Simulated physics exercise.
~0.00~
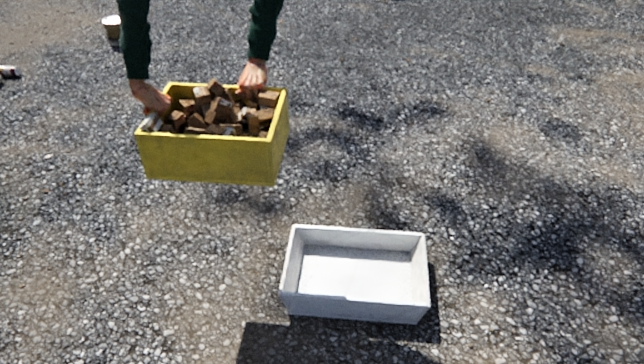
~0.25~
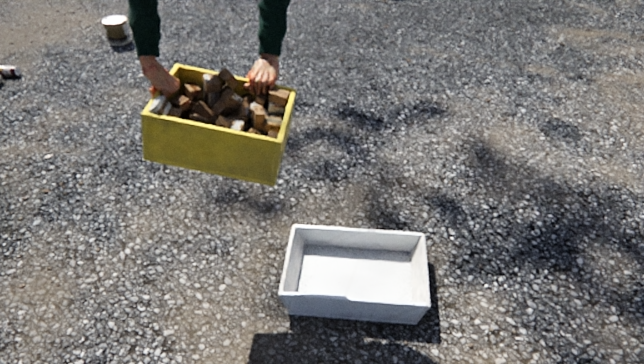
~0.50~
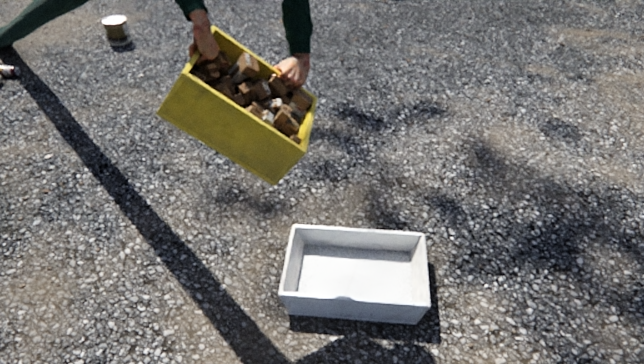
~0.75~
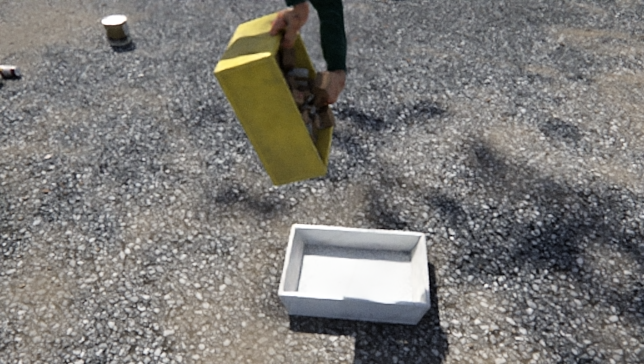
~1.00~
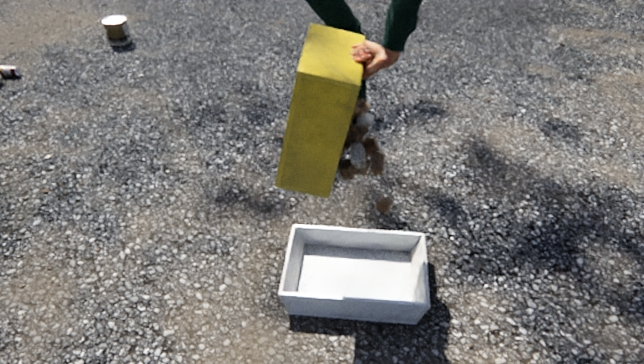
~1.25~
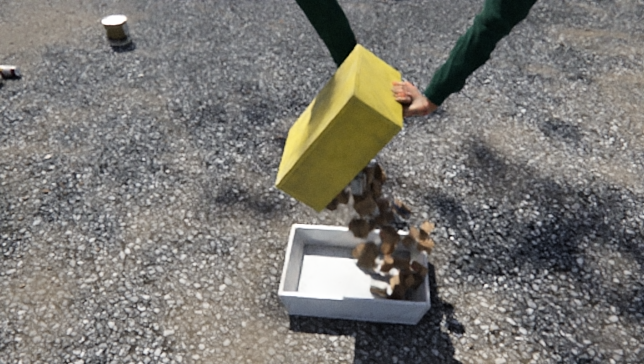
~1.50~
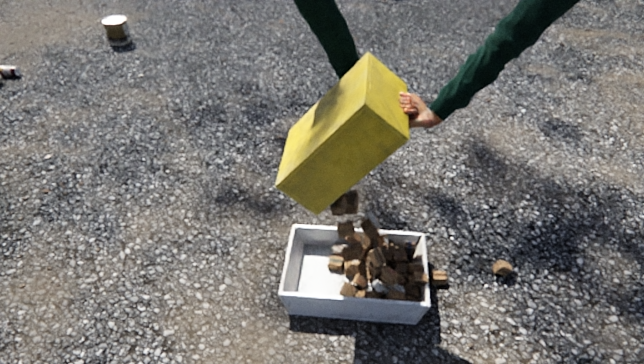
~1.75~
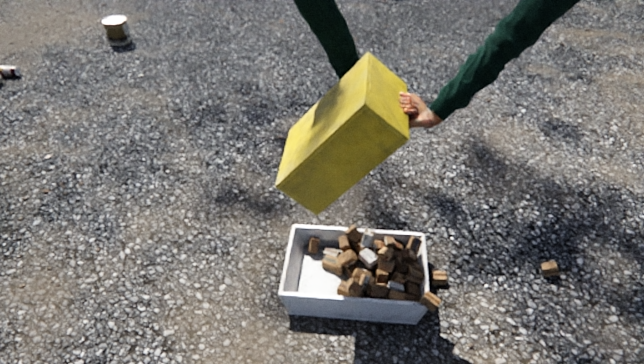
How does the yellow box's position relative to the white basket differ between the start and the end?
At the start the yellow box is held up and to the left of the white basket, while at the end it is further right, directly above the basket.
On a patch of sunlit grey gravel, two hands in dark green sleeves hold a yellow box full of small brown blocks, above and to the left of an empty white basket. The hands lift the box to the right and tilt it until it stands on end. The blocks begin to slide out, then tumble in a thick stream into the basket as the box tips further. They pile up mostly towards the right side, and a few spill over. At the end the box is held still, upside down at a slant, with most blocks in the basket and a few outside on the right.
